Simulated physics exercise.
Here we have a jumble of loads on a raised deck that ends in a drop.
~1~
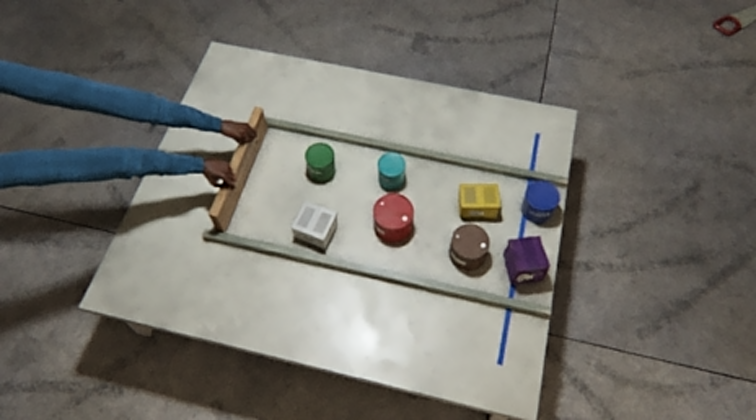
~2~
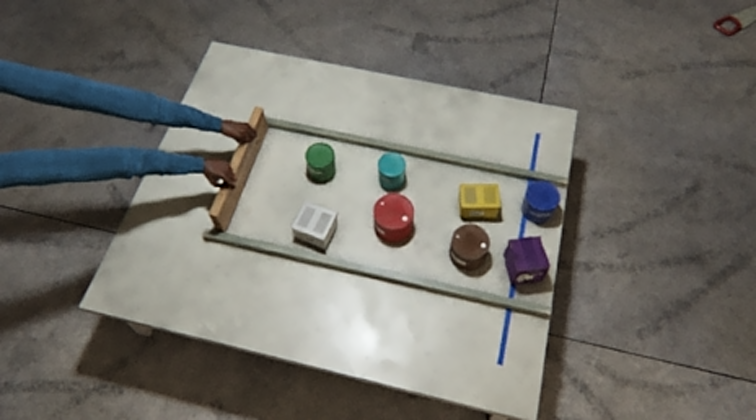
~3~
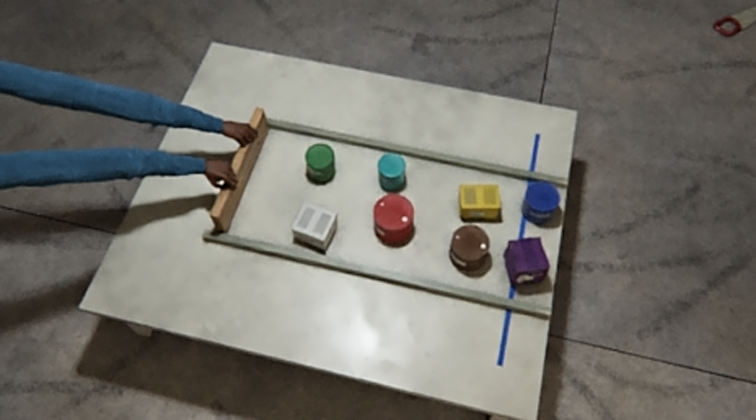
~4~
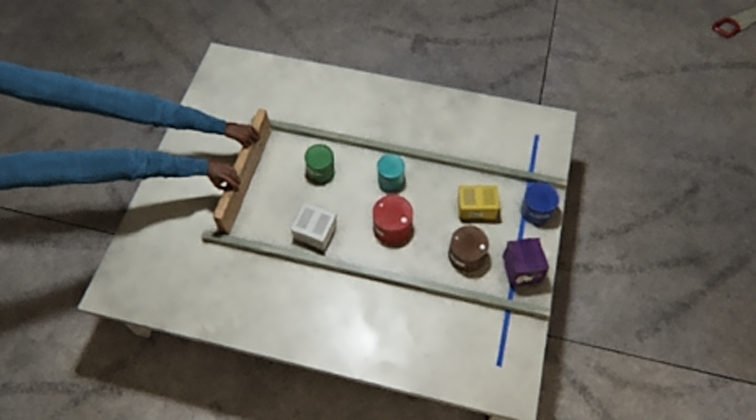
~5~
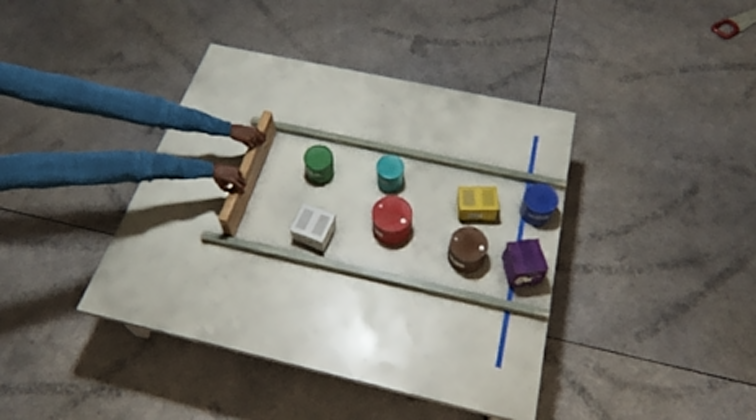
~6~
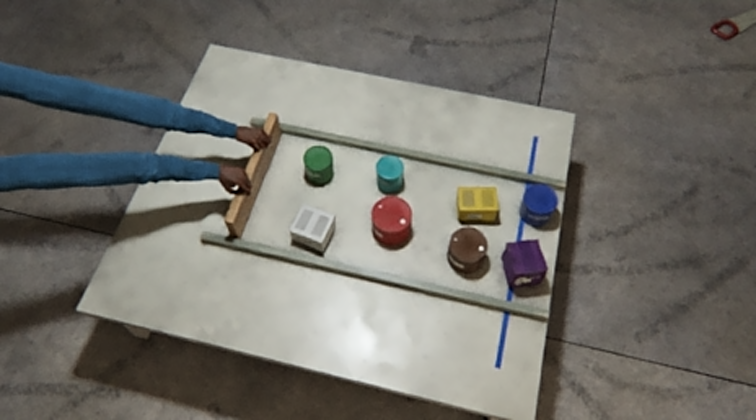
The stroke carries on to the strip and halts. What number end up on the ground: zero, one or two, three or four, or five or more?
The number that fall off is three or four.
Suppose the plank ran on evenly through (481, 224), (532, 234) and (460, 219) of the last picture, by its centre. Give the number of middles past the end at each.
In that order 2, 4 and 0.
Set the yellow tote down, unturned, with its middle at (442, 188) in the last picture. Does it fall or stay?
Then it is lost.
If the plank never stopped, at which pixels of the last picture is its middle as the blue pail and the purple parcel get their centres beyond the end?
Near (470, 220) and (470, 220).
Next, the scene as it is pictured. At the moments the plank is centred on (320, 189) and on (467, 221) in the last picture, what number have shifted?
2 and 8.
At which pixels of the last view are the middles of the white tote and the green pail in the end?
The white tote at (532, 281), the green pail at (540, 215).
Soon after, none off yet; blue pail at rest near (538, 206); purple parcel at rest near (524, 264); yellow tote at rest near (476, 205).
After that, none off yet; blue pail at rest near (538, 206); purple parcel at rest near (524, 264); yellow tote displaced a little near (484, 206).
In the end, the number that fall off is three or four; gone, brown canister, yellow tote, purple parcel and blue pail.
